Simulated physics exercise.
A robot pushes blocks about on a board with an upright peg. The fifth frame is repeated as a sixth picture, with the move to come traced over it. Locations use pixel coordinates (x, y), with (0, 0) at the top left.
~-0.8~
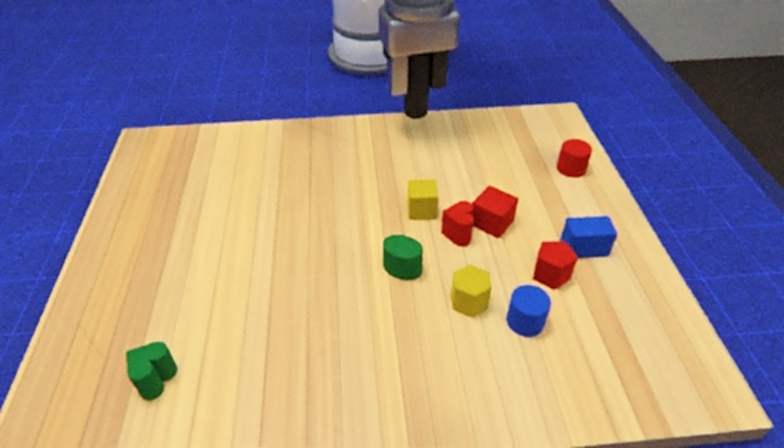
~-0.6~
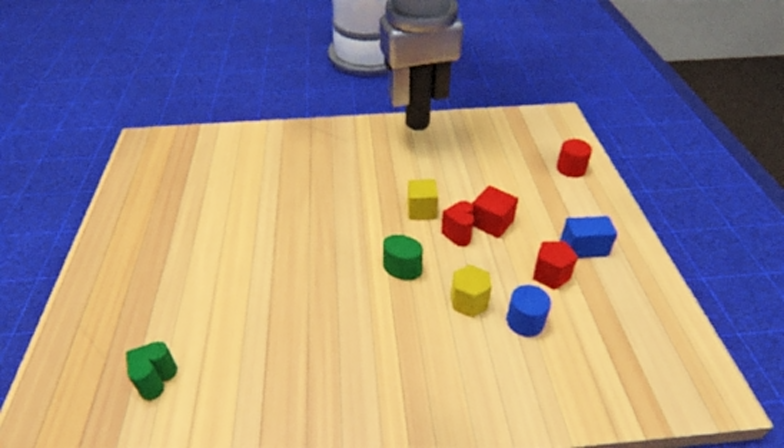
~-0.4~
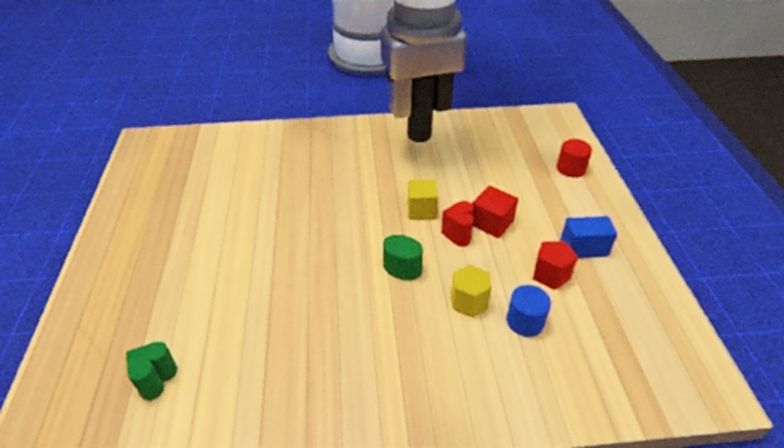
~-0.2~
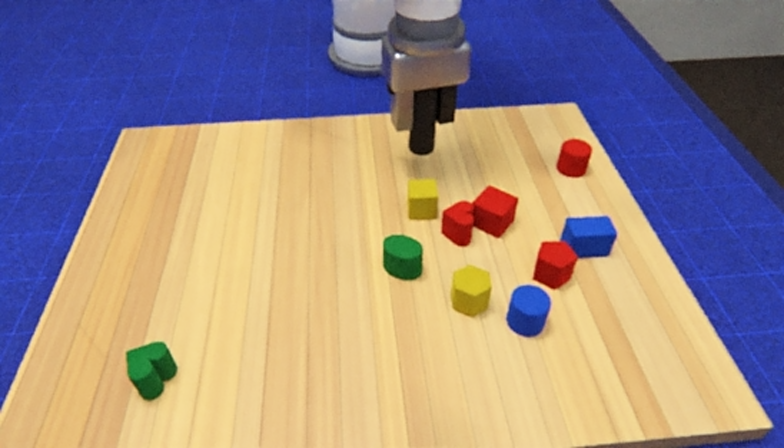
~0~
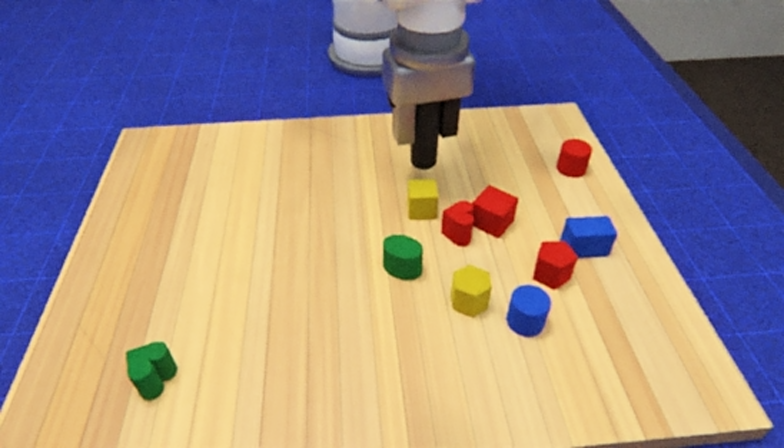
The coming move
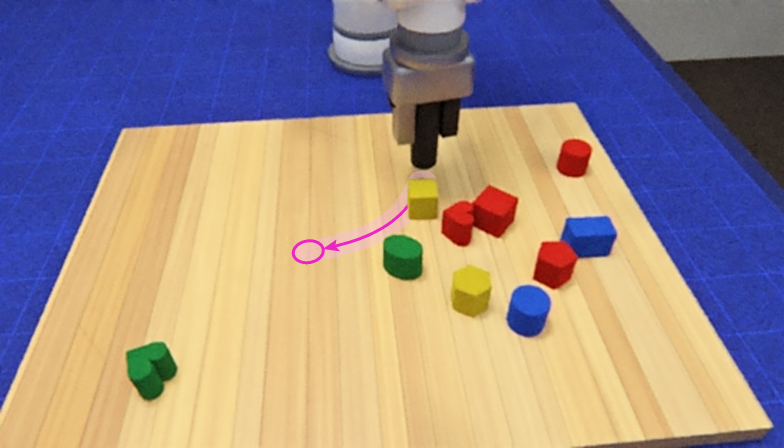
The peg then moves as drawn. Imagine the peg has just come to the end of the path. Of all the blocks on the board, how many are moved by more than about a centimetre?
Total: One.
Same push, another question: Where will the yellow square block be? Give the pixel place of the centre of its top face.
Top centre: (422, 206).
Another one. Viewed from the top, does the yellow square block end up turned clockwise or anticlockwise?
From the top, the block rotates counterclockwise.
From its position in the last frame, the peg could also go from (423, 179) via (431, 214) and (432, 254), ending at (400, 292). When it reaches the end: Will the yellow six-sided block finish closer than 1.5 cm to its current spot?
Yes, it checks out.
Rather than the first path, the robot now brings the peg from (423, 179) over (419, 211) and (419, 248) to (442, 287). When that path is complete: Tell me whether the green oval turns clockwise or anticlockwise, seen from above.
I'd predict that, seen from above, the green oval rotates clockwise.
Path on the board, from (423, 179) by way of (404, 211) and (363, 237) to (308, 252).
On the path given first. One third of the way, peg (403, 195); yellow square block (422, 205), turned 50° anticlockwise.
Two thirds of the way, peg (362, 221); yellow square block (422, 206), turned 55° anticlockwise.
At the end, peg (306, 235); green oval in place; yellow square block (422, 206), turned 55° anticlockwise.
